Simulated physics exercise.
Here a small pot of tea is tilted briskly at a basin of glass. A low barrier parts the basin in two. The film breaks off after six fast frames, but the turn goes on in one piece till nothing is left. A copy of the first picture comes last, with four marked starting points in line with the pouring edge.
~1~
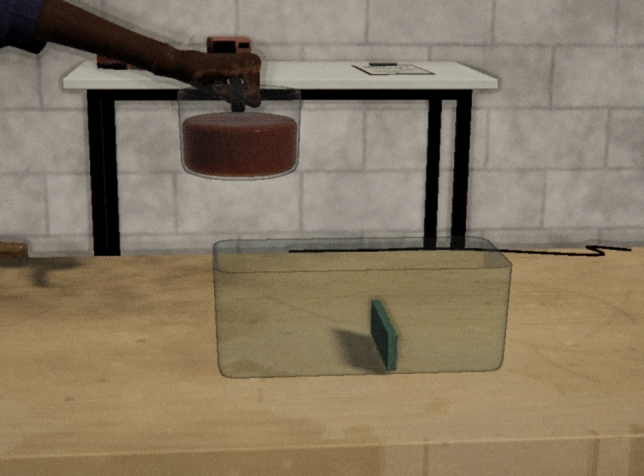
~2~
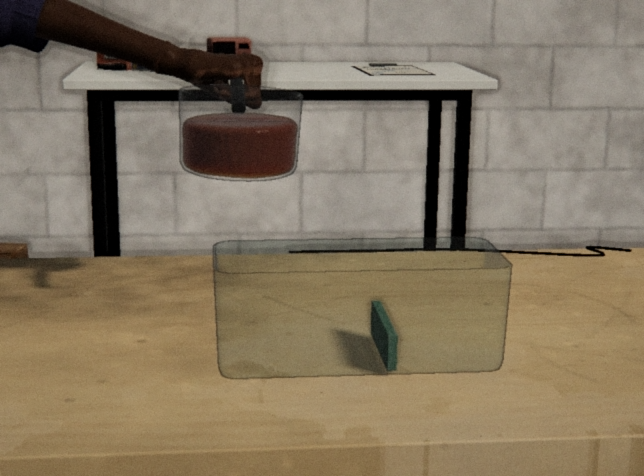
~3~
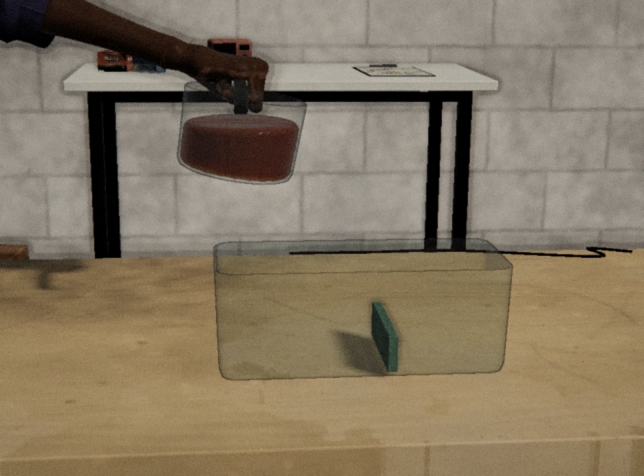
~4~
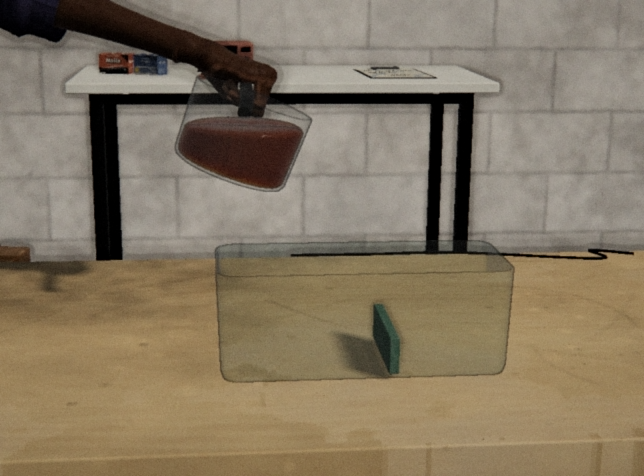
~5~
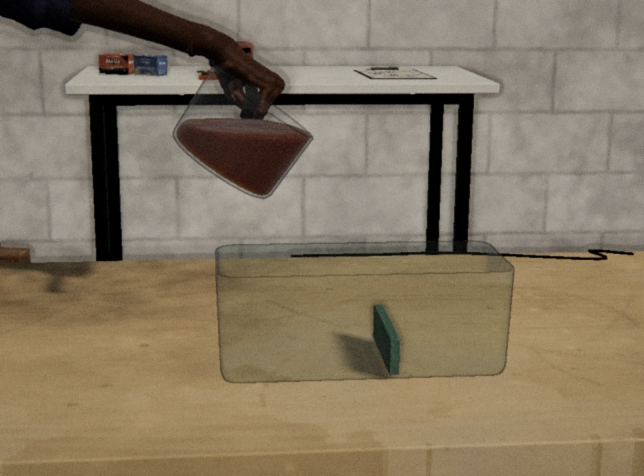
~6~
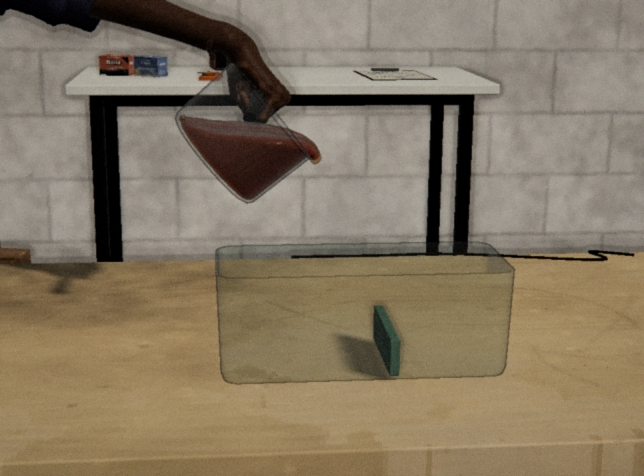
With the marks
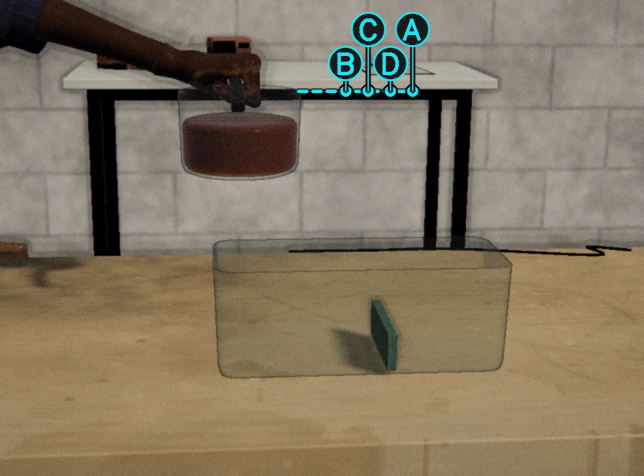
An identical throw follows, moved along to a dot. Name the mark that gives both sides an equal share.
Go for B.
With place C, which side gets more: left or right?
The right side.
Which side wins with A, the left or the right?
The right side.
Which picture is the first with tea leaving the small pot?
Picture 6.
In cyan, A at (412, 91); B at (345, 91); C at (368, 91); D at (390, 91).
For place A, about 16 % ends left of the wall and 82 % right of it.
For place B, about 48 % ends left of the wall and 51 % right of it.
For place C, about 19 % ends left of the wall and 80 % right of it.
For place D, about 12 % ends left of the wall and 86 % right of it.
